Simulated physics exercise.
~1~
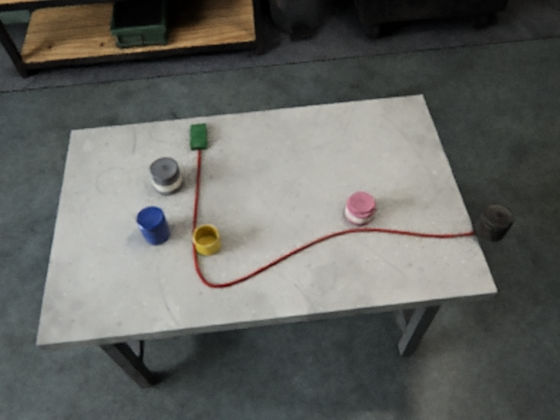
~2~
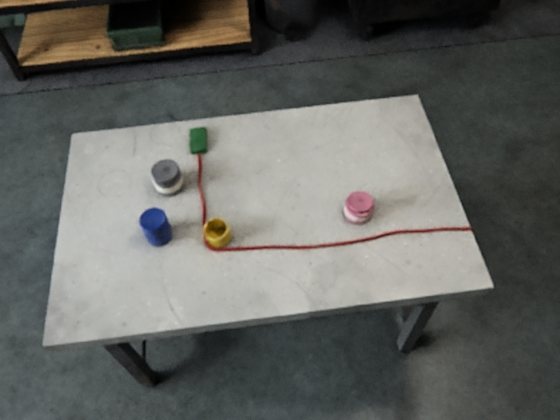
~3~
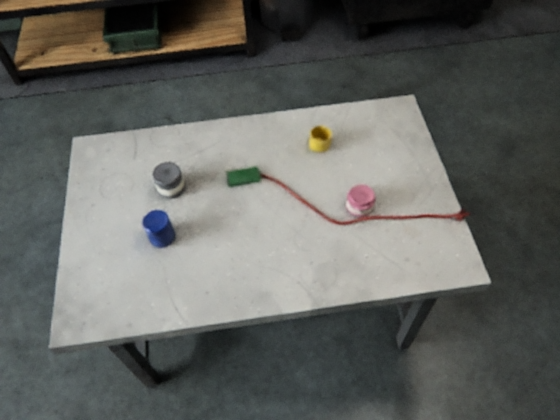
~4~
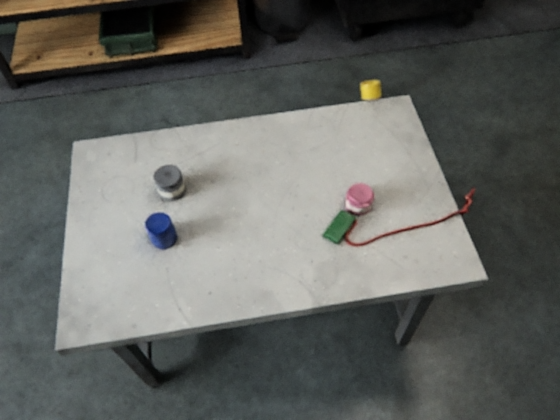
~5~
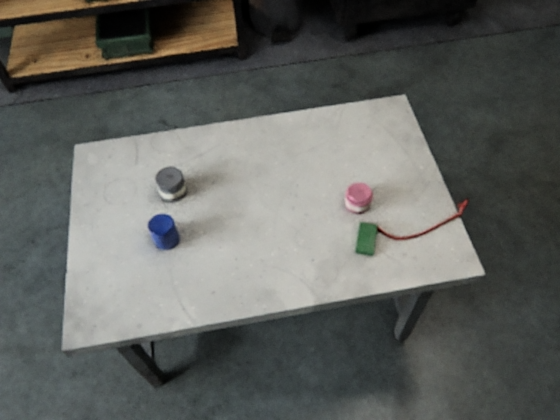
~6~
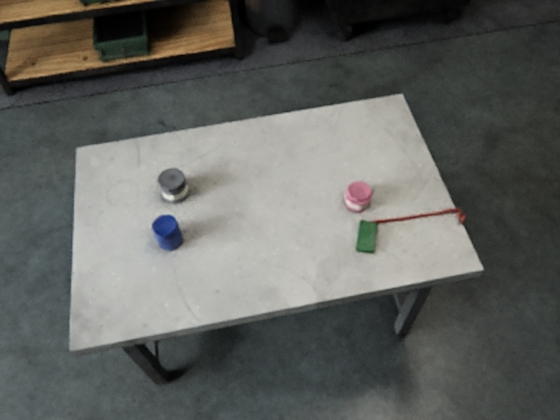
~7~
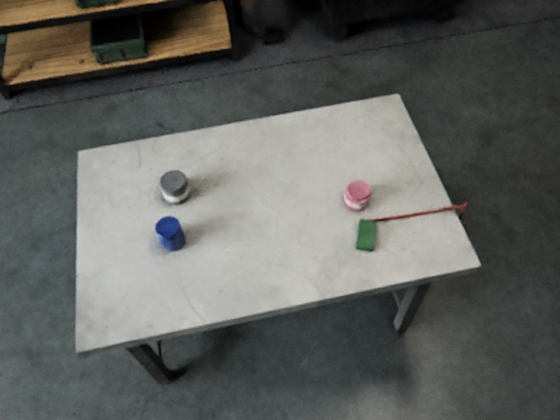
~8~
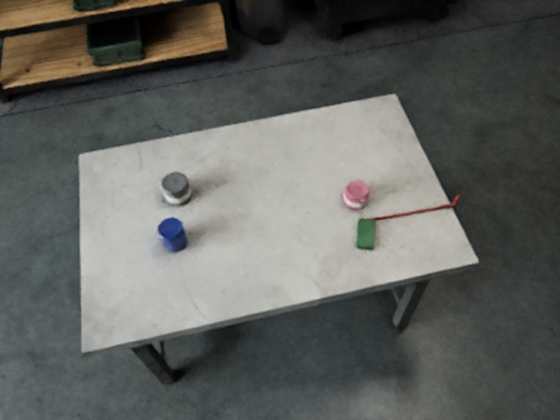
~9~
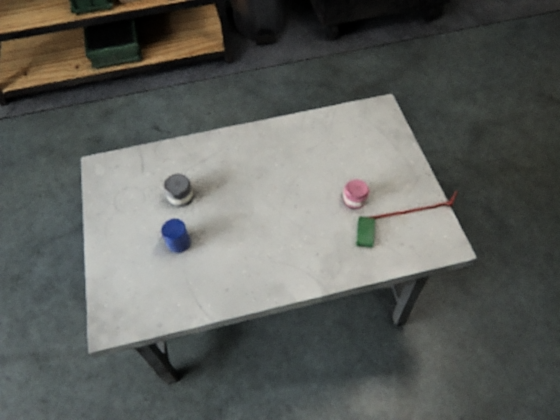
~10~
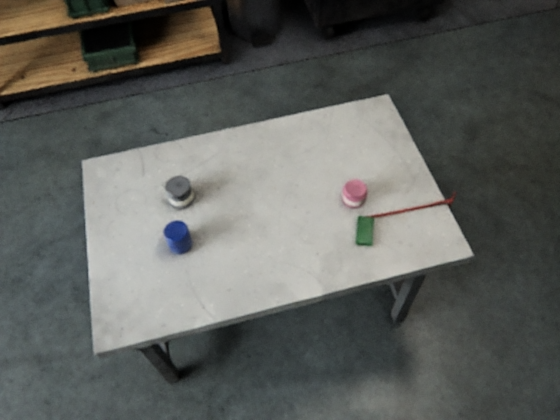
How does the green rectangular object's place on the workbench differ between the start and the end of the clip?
At the start it sits toward the far left part of the workbench, behind the grey canister and yellow mug. By the end it rests on the right side, just in front of the pink jar.
In this clip, a dark object drops off the right side of a pale workbench as its red cable drags a green rectangular object rightward and sweeps a yellow mug off the far edge. The green object settles near the pink jar, while the grey canister and blue tub stay put.
